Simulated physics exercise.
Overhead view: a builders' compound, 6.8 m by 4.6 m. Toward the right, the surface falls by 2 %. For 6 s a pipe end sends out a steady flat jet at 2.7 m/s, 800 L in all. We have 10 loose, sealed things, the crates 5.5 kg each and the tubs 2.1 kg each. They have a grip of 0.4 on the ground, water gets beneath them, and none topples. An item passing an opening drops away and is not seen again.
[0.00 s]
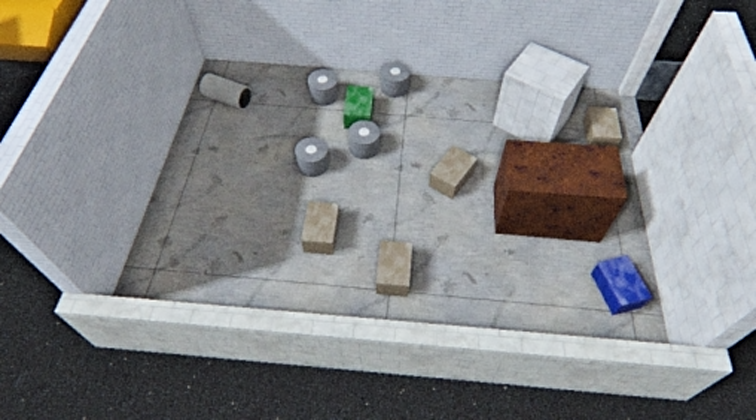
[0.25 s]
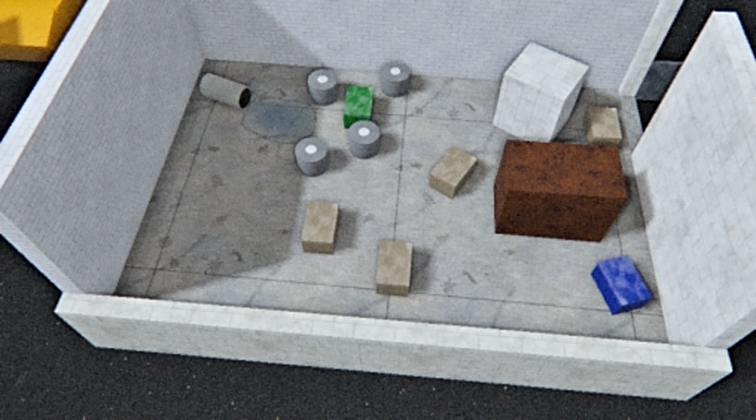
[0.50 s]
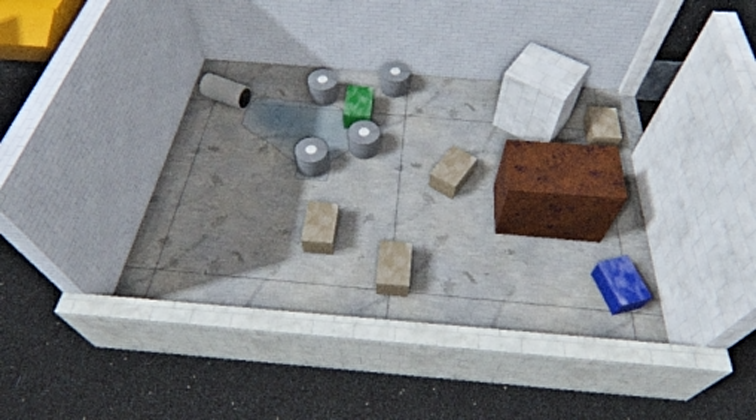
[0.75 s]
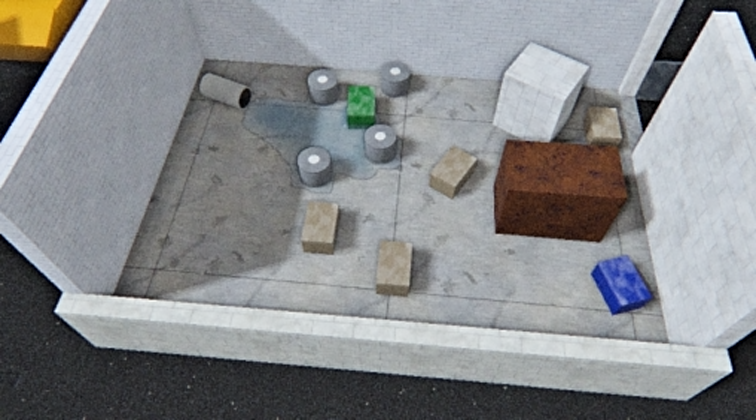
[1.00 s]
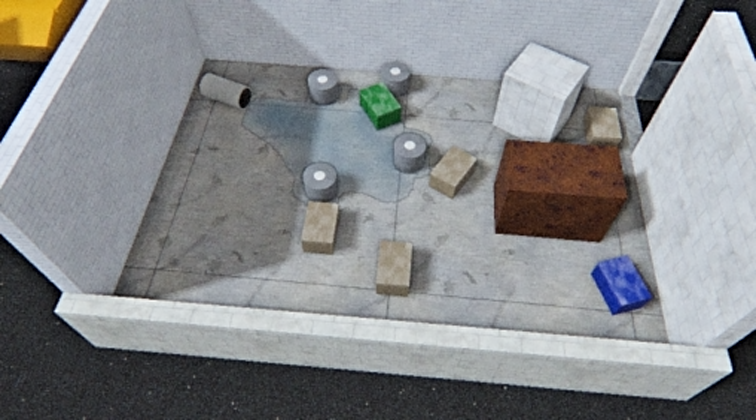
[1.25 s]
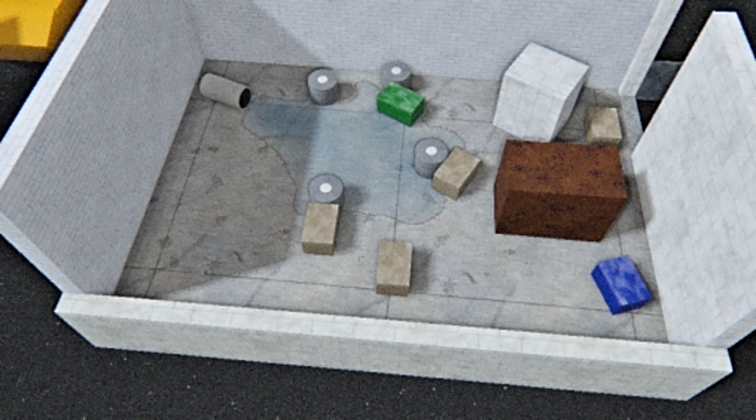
Water spreads from a pipe across the floor, pushing the green crate and some tubs right.
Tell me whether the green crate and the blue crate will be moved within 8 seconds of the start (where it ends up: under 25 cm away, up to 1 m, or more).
Green crate gets carried off, blue crate slides a little.
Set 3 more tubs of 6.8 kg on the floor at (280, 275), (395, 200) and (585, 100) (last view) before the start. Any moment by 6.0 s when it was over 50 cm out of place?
Order as asked - stays inside, goes beyond, stays inside.
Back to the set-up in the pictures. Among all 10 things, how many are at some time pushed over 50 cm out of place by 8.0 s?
Answer: 7.
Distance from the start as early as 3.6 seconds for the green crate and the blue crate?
Close to 200 cm for the first and 0 cm for the second.
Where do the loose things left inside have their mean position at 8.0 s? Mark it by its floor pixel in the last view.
About (487, 168).
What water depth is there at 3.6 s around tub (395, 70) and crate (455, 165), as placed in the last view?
I'd estimate 1 cm for the first and 5 cm for the second.
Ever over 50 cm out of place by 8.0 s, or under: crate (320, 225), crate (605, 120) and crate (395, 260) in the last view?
Item one below the mark, item two above the mark, item three above the mark.
After 1.8 s the green crate is near (444, 90), 1.3 m from its start, aground; the blue crate is near (624, 279), 0.0 m from its start, aground; 0 of 10 are out; 2 afloat.
After 3.6 s the green crate is near (496, 78), 2.2 m from its start, aground; the blue crate is near (624, 279), 0.0 m from its start, aground; 0 of 10 are out; 2 afloat.
After 5.6 s the green crate is near (497, 77), 2.2 m from its start, afloat; the blue crate is near (629, 279), 0.0 m from its start, afloat; 0 of 10 are out; 6 afloat.
After 8.0 s the green crate is near (497, 78), 2.2 m from its start, afloat; the blue crate is near (569, 255), 0.7 m from its start, afloat; 1 of 10 are out; 6 afloat.
